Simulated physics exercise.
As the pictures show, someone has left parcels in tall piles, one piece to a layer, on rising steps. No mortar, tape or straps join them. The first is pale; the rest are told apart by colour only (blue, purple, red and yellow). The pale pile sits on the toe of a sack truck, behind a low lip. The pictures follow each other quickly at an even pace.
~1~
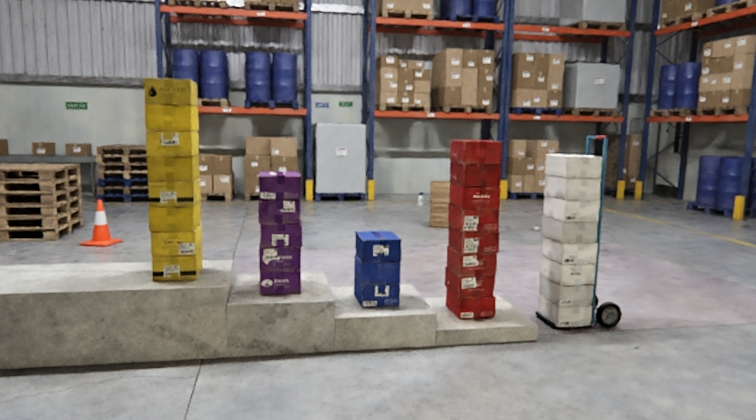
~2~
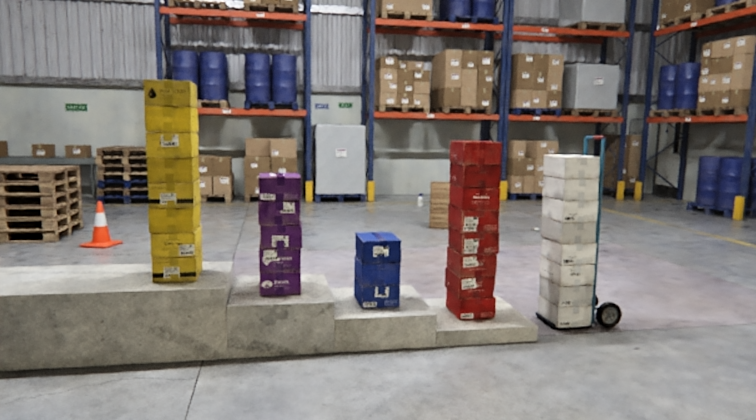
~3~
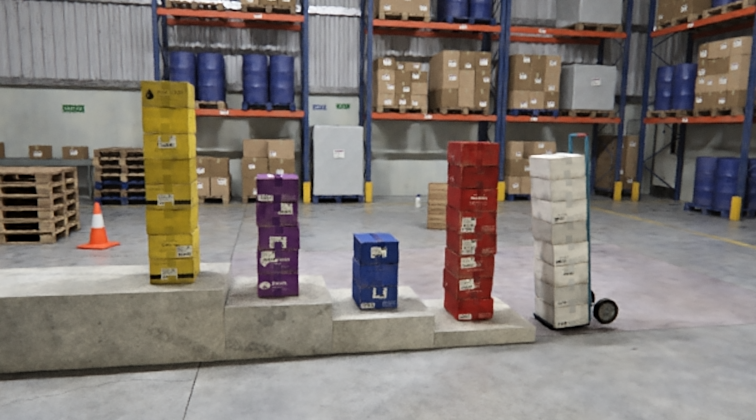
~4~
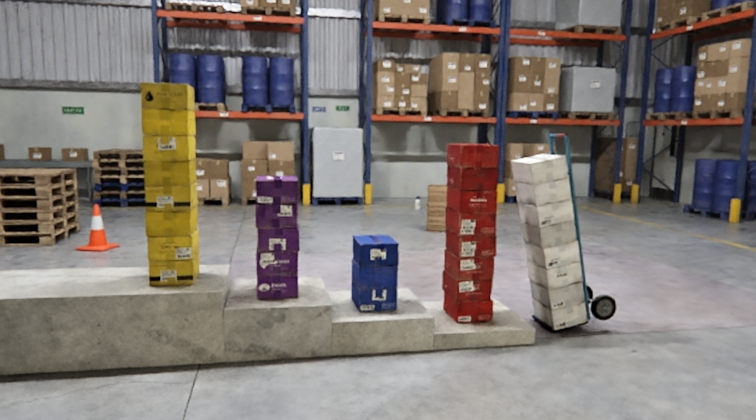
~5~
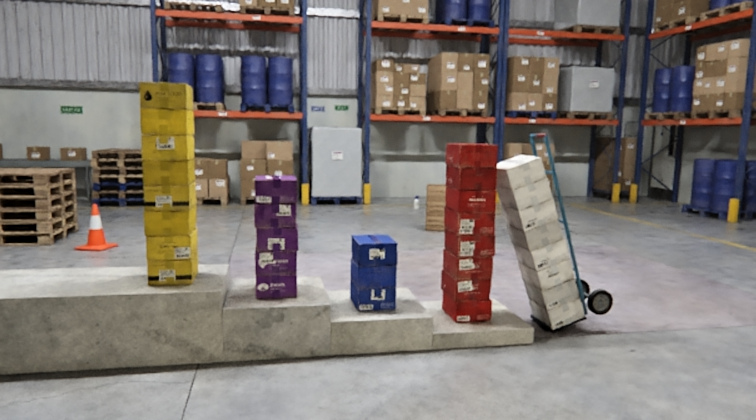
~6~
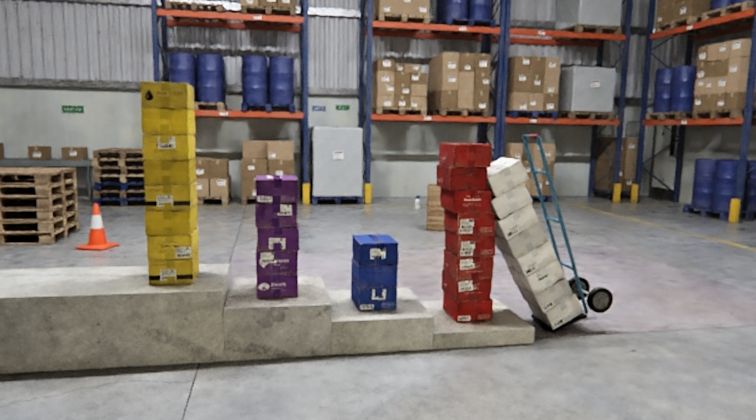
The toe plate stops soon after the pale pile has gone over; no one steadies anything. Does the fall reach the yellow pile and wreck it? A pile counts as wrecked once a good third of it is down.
In the end the yellow column keeps nearly all its pieces up.
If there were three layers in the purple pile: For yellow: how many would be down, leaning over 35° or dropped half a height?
The counts are yellow 0.
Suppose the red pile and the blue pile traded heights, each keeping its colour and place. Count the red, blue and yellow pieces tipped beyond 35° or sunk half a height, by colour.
Pile by pile, red 0, blue 0, yellow 0.
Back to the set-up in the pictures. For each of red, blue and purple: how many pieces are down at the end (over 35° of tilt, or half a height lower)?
Pile by pile, red 8, blue 2, purple 1.
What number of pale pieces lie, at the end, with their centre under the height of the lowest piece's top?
It comes to 0.
Shortly afterwards, 8 of the pale pile down; none of the 8 yellow parcels down (0 of 24 in all colours); top yellow parcel unmoved; top red parcel tilted clearly.
Next, 8 of the pale pile down; none of the 8 yellow parcels down (8 of 24 in all colours); top yellow parcel unmoved; top red parcel tilted well over, some three heights lower.
In the end, 8 of the pale pile down; none of the 8 yellow parcels down (11 of 24 in all colours); top yellow parcel a little from its place; top blue parcel tilted well over, about its own height lower. From the last view, middles, top yellow parcel near (165, 96), top blue parcel near (319, 268).
